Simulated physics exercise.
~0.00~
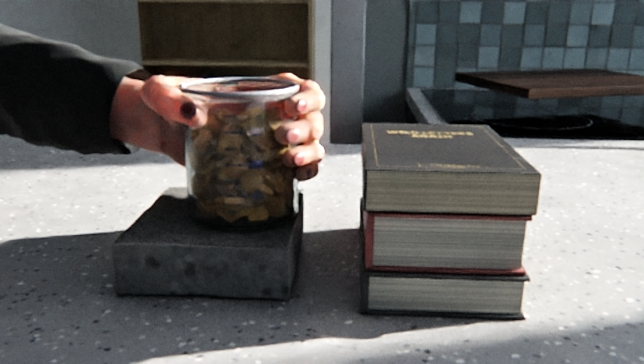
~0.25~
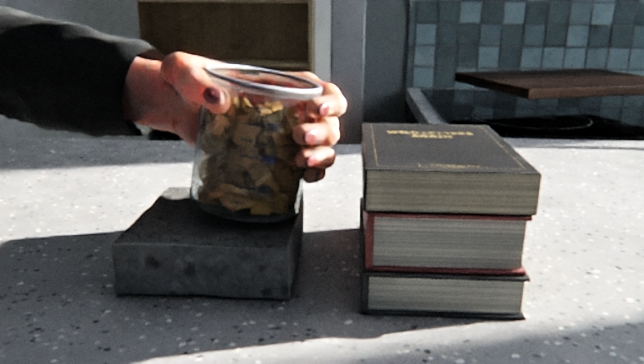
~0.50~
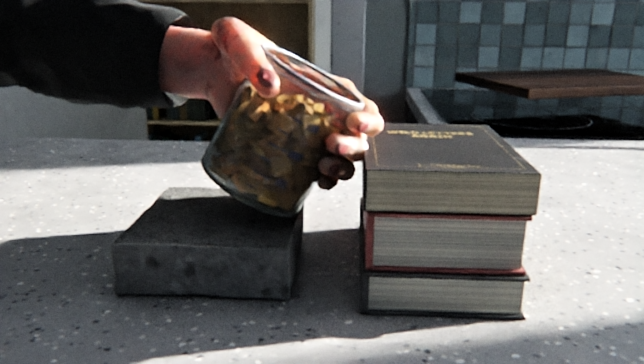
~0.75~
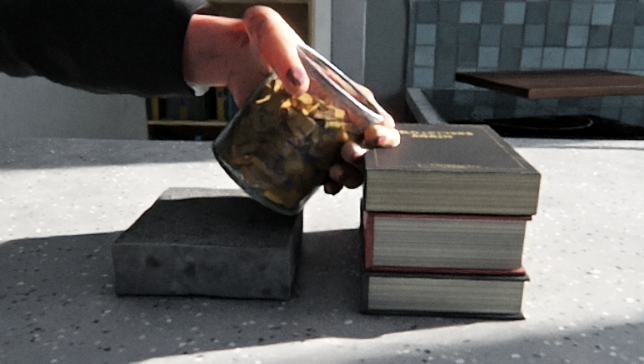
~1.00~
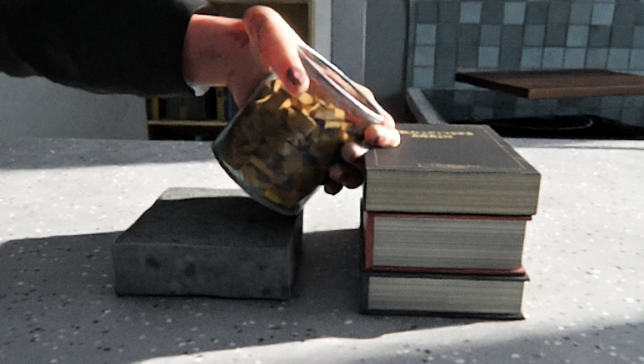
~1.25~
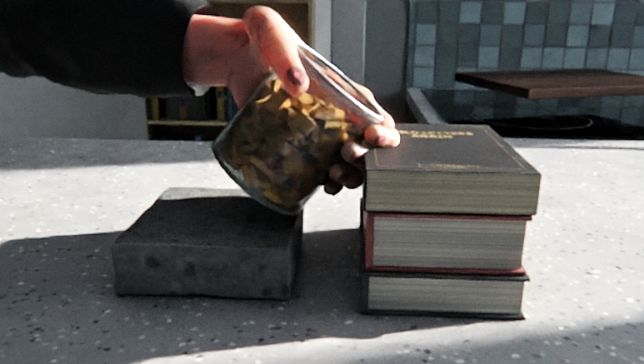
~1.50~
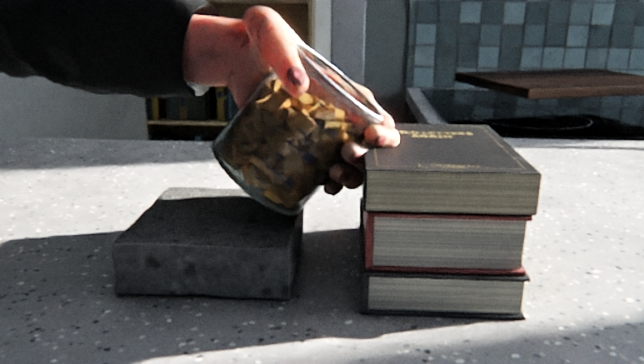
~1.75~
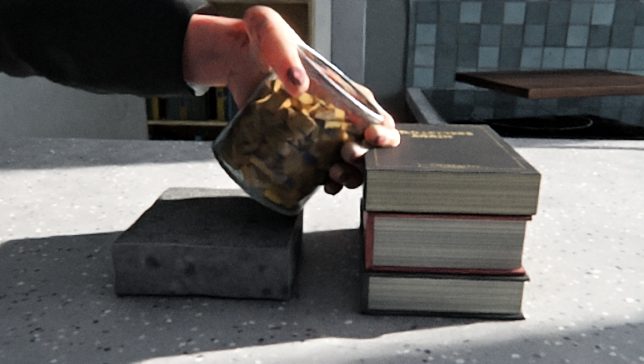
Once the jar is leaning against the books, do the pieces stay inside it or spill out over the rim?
The pieces stay inside the jar. It rests tilted against the books and nothing falls out.
